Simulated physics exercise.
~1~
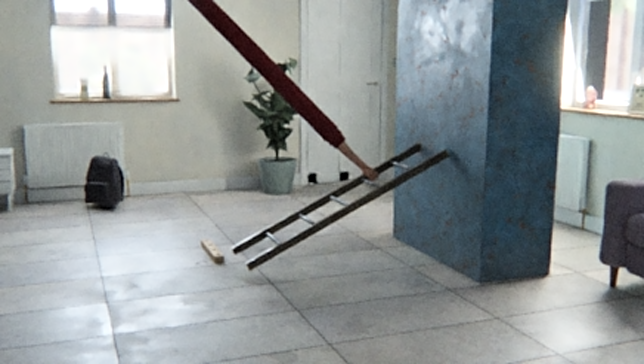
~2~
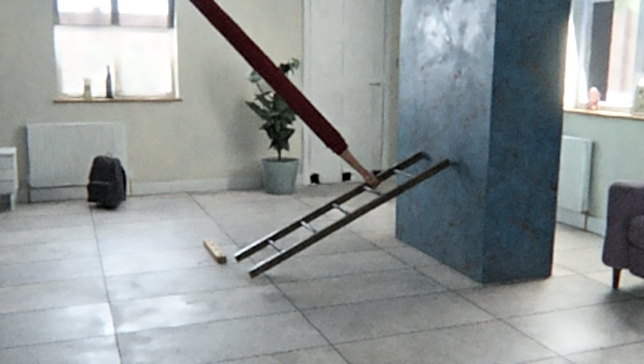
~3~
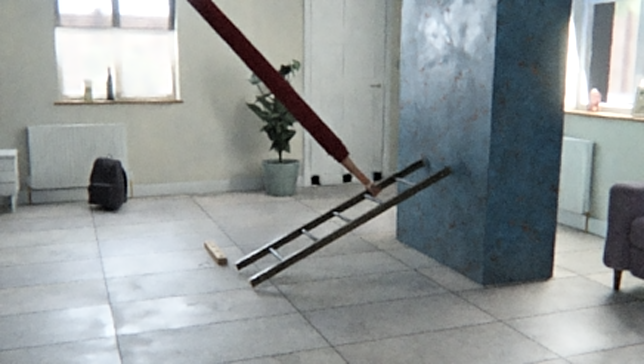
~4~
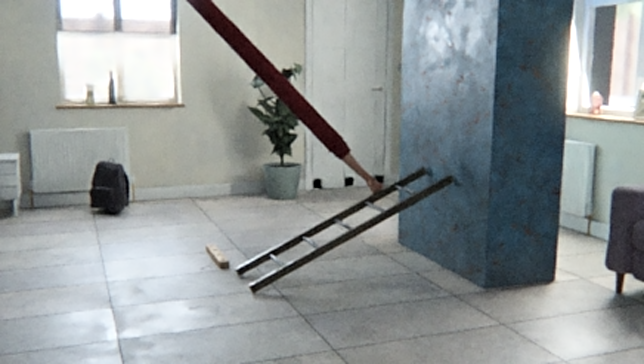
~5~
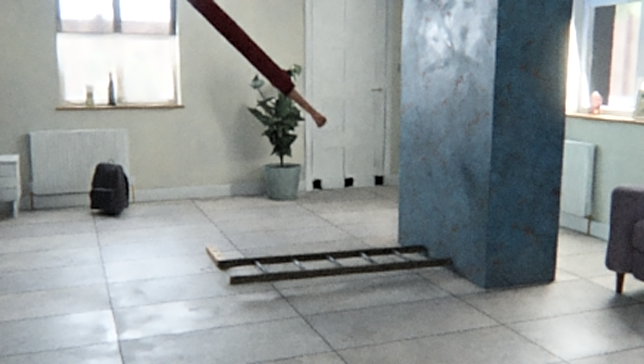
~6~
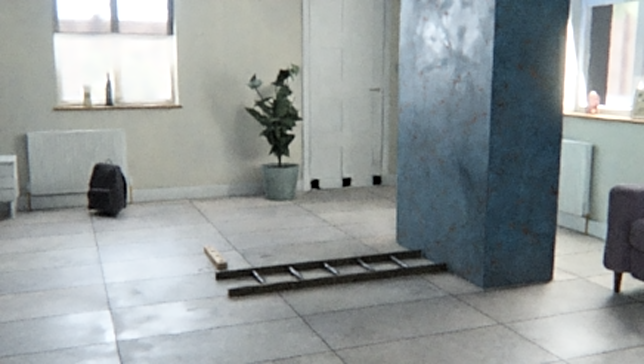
At first, a long arm in a dark red sleeve reaches in from the upper left and holds a black ladder that leans at a low slant against a blue column, its feet on the grey tiled floor near a small batten. The ladder's upper end eases slightly down the column while the hand stays with it. Then the hand lets go and draws back toward the upper left. Left to itself, the ladder slides out at the feet toward the left and drops. It ends lying flat on the tiles beside the unmoved batten, with the arm gone.
